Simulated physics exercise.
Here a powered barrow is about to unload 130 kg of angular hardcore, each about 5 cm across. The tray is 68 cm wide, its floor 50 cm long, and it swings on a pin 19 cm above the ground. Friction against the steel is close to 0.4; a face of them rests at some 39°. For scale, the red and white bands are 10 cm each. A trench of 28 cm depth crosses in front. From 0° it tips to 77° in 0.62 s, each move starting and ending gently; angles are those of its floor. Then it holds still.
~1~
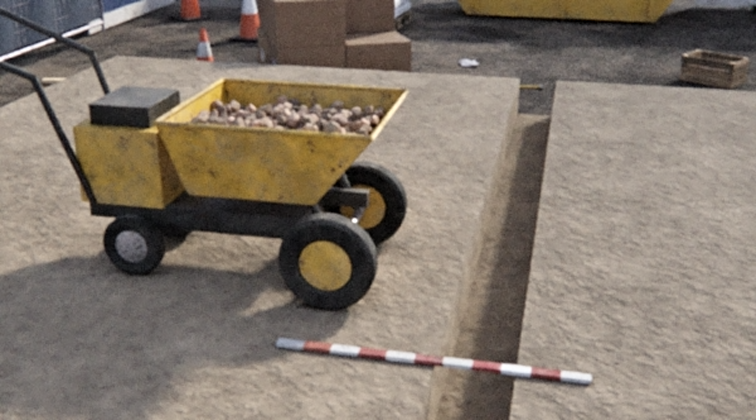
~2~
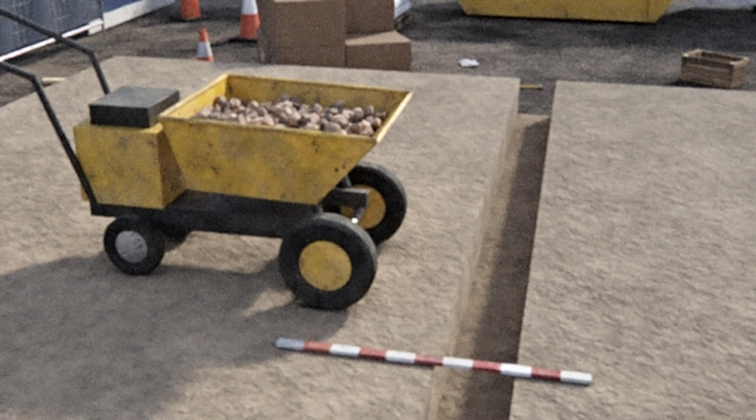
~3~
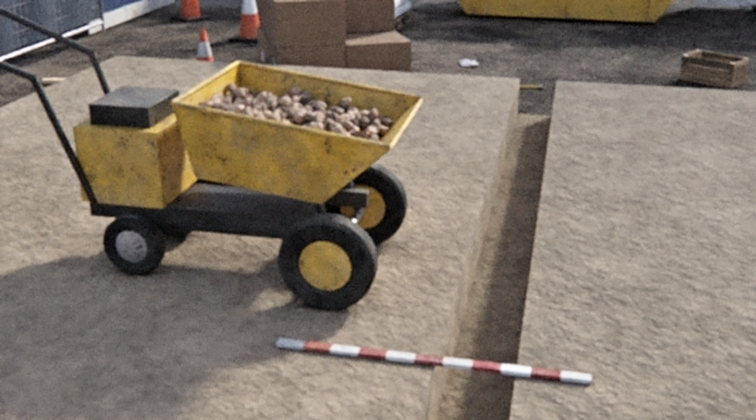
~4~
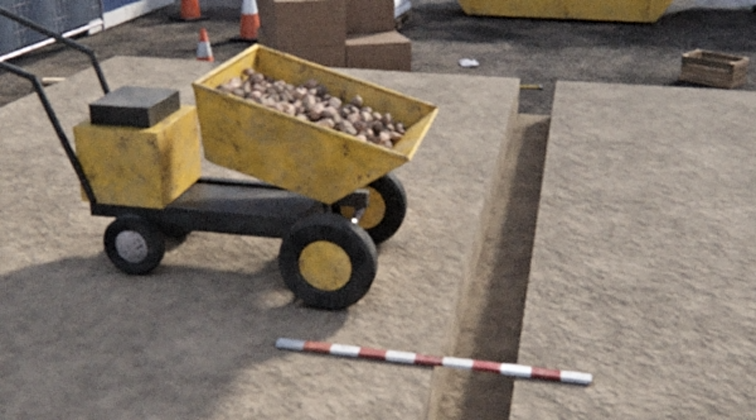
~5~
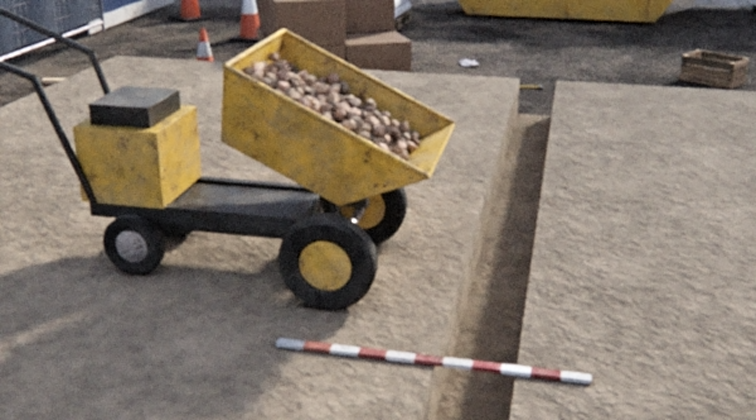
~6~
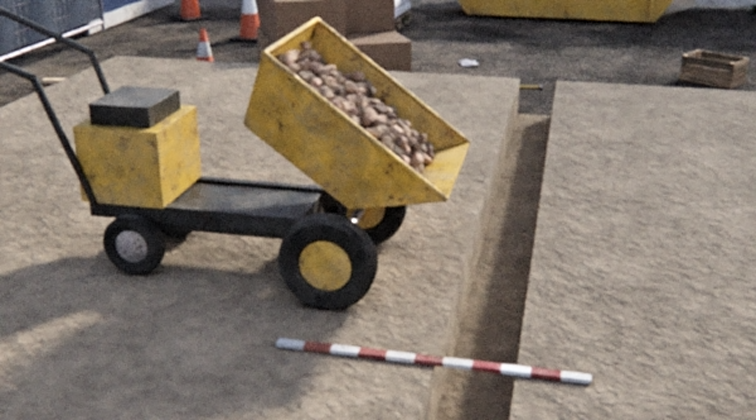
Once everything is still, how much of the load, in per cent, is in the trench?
About 53 per cent.
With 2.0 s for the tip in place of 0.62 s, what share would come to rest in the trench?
It would be near 80 per cent.
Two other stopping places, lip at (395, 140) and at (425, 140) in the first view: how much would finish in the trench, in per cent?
About 35 and 5 per cent.
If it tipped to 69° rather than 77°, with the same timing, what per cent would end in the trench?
It would be near 50 per cent.
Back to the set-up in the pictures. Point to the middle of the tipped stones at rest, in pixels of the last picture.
Near (520, 307).
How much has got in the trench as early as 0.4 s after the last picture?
About 20 per cent by then.
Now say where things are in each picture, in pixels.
The tray is at 0°, its lip at (372, 139); the top of the load is at (297, 112), in the first frame.
The tray is at 2°, its lip at (377, 141); the top of the load is at (275, 107), in the second frame.
The tray is at 8°, its lip at (391, 147); the top of the load is at (249, 96), in the third frame.
The tray is at 16°, its lip at (409, 160); the top of the load is at (258, 82), in the fourth frame.
Lip at (429, 177), floor tilted 26°, highest stones at (274, 67), in the fifth frame.
Lip at (446, 200), floor tilted 37°, highest stones at (304, 56), in the sixth frame.
Then, 0.2 s after the last picture the floor is at 64°, 100 % in the tray; the foremost stones are at (462, 219).
Then, 0.4 s after the last picture the floor is at 77°, 63 % in the tray, 19 % in the trench, 18 % past the trench; the foremost stones are at (575, 301).
Then, 0.8 s after the last picture the floor is at 77°, 9 % in the tray, 43 % in the trench, 48 % past the trench; the foremost stones are past the picture's edge.
Then, 2.7 s after the last picture the floor is at 77°, 0 % in the tray, 53 % in the trench, 47 % past the trench; the foremost stones are past the picture's edge.
